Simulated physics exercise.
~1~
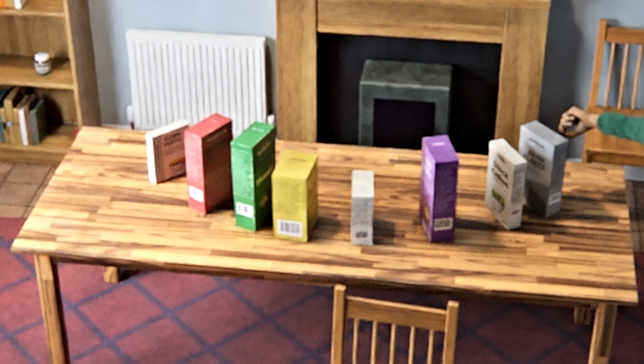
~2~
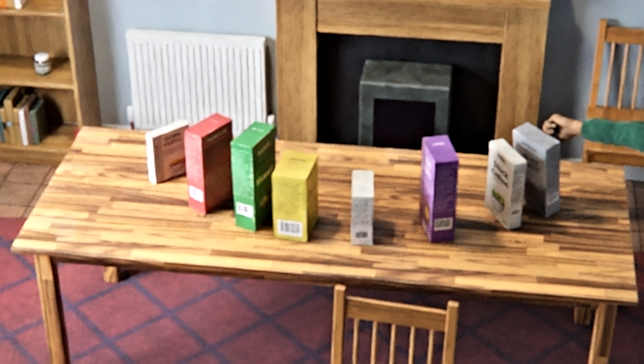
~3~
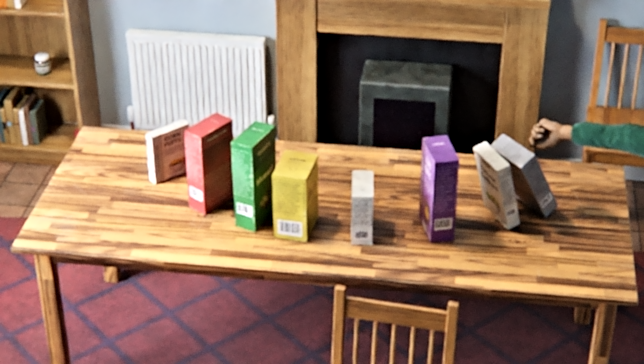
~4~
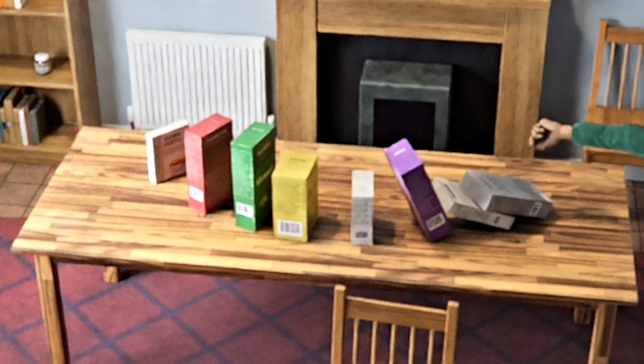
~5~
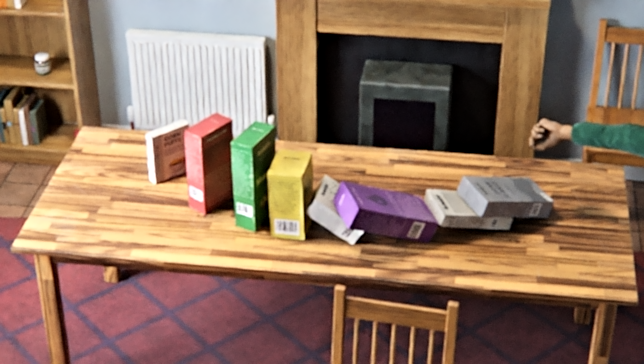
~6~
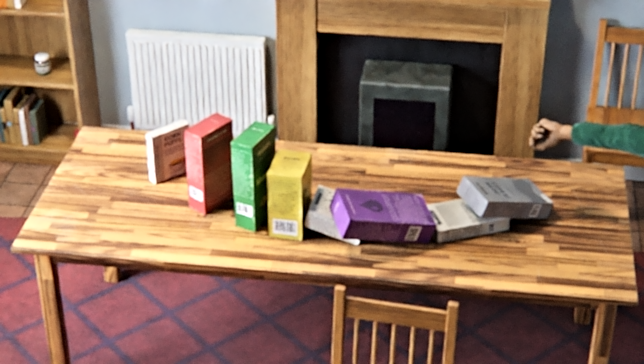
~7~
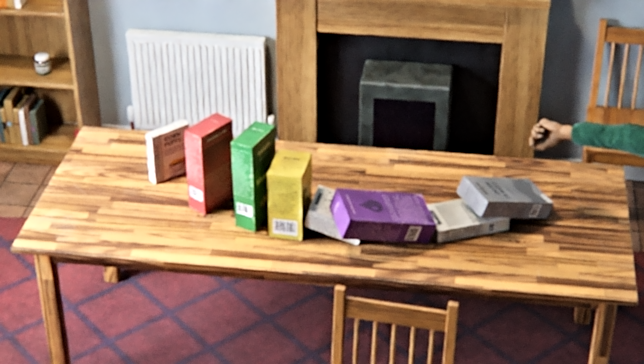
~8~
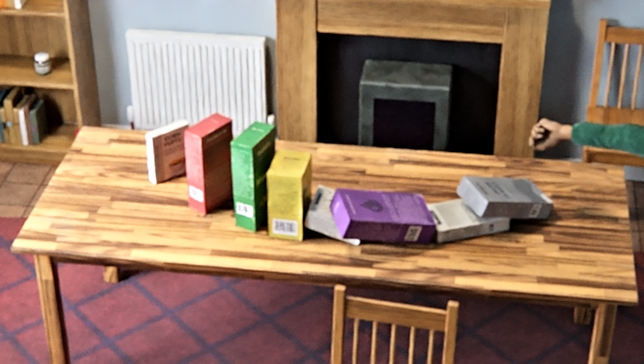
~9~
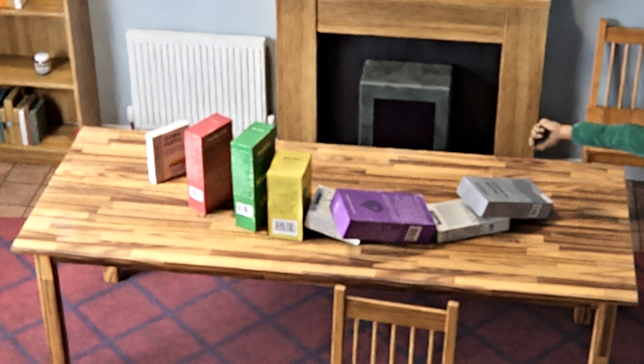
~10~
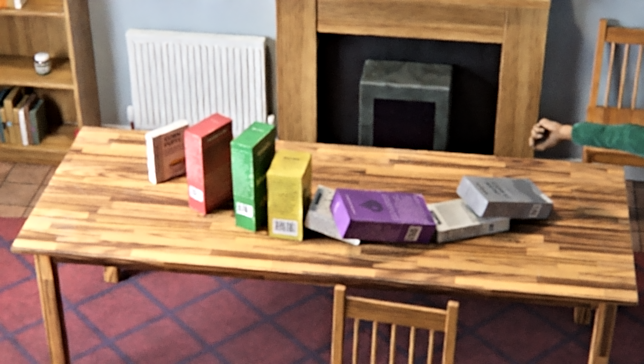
In a room with a fireplace, a white radiator and a patterned red carpet, a wooden table is seen from slightly above. Eight upright boxes curve across it, with white, red, green and yellow on the left, a small pale one in the middle, then purple and two greyish ones on the right. A hand in a green sleeve pushes the far right box and stops. It tips left into its neighbour, both fall, and the purple box topples onto the small pale one, knocking it against the yellow box. The four left boxes remain standing, the others lying in a heap.
